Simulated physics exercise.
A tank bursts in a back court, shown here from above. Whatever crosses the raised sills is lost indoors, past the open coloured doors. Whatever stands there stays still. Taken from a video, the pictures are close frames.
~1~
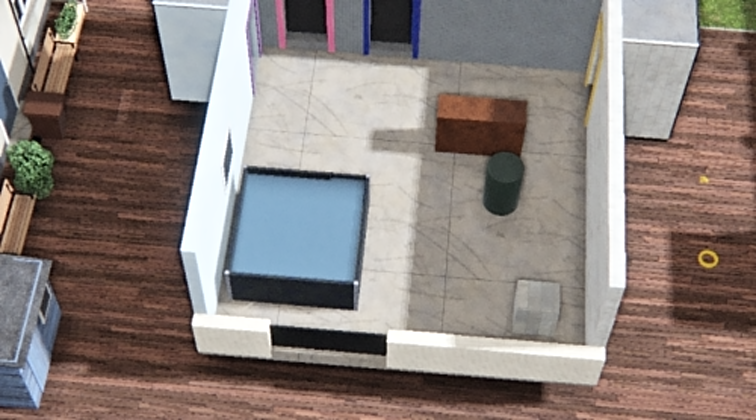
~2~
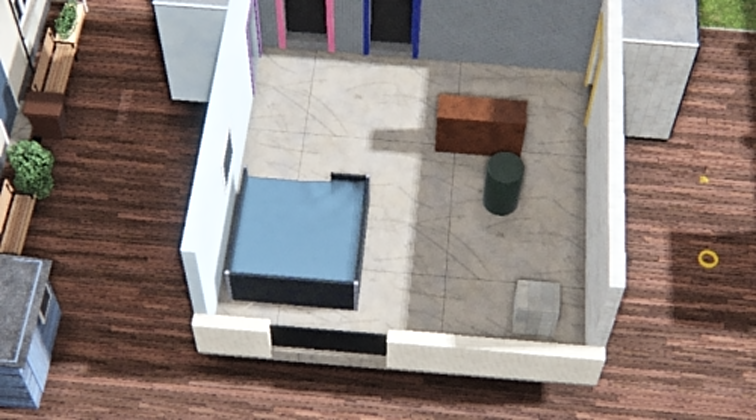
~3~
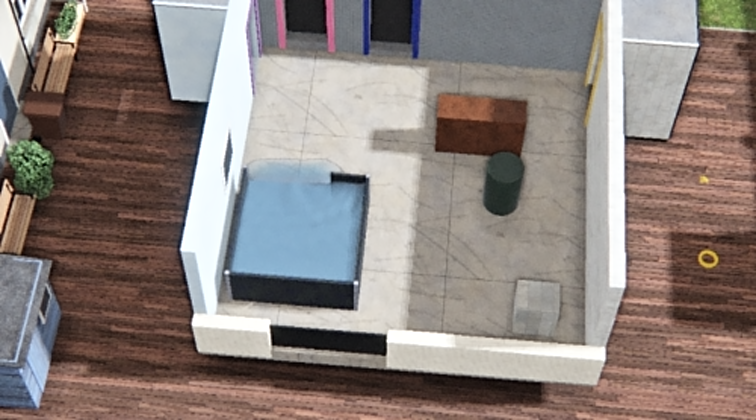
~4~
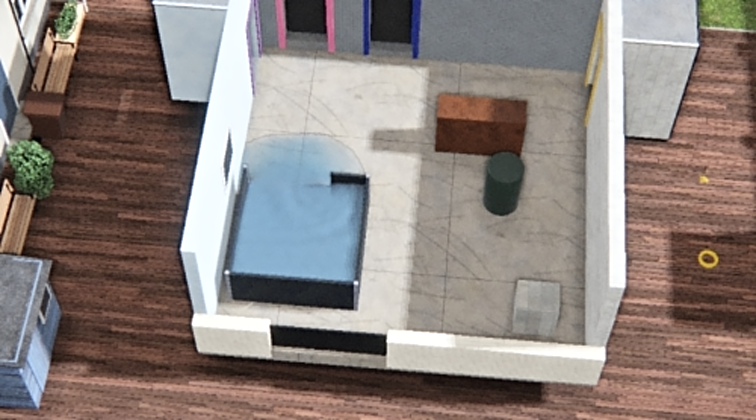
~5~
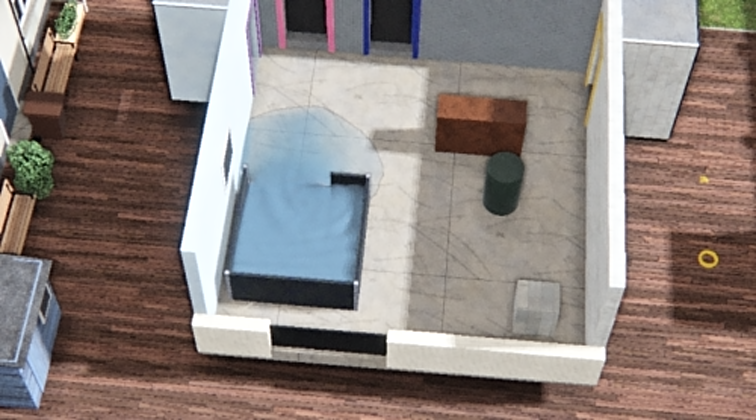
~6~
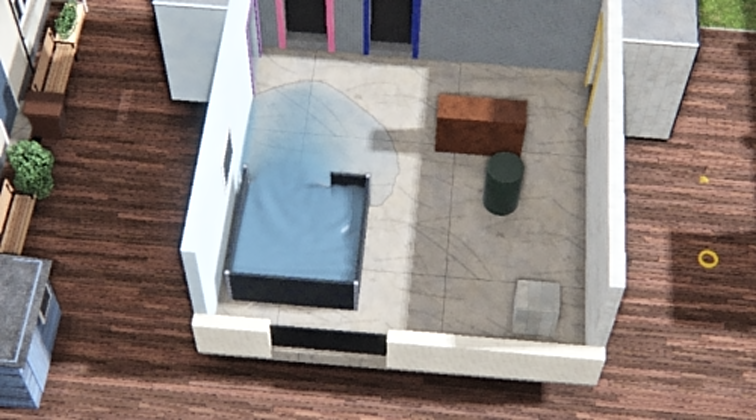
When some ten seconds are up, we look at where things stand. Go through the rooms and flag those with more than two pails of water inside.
In order: The yellow door gets overrun I think; the pink door gets overrun I think; the blue door gets overrun I think; the purple door gets overrun I think.
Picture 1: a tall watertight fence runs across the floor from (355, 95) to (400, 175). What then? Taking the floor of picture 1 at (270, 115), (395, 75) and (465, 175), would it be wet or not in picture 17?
Results in order: Swamped / swamped / bone-dry.
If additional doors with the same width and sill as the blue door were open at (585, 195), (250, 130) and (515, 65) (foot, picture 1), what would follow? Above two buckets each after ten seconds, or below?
Taking the new doors in the order given: The first comes up short, the second tops it, the third comes up short.
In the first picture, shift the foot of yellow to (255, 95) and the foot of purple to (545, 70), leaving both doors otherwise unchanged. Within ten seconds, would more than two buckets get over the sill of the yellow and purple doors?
I'd say yellow overflows, while purple overflows.
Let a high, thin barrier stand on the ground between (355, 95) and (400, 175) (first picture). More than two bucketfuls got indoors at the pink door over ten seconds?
Pink door: Overshoots.
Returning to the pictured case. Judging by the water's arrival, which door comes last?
That would be the yellow-painted one.
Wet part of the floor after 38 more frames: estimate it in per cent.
Close to 70 percent, by my reckoning.
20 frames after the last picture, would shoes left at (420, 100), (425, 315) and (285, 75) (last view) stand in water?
The three points read soaked through, clear and soaked through.
A moment on, water covers 30 % of the floor; the yellow door not reached, the pink door over two buckets in, the blue door wet at the sill, nothing in, the purple door under two buckets in.
Next, water covers 35 % of the floor; the yellow door not reached, the pink door far over two buckets in, the blue door over two buckets in, the purple door over two buckets in.
Then, water covers 45 % of the floor; the yellow door under two buckets in, the pink door far over two buckets in, the blue door over two buckets in, the purple door far over two buckets in.
Later, water covers 70 % of the floor; the yellow door far over two buckets in, the pink door far over two buckets in, the blue door far over two buckets in, the purple door far over two buckets in.
In the end, water covers 95 % of the floor; the yellow door far over two buckets in, the pink door far over two buckets in, the blue door far over two buckets in, the purple door far over two buckets in.
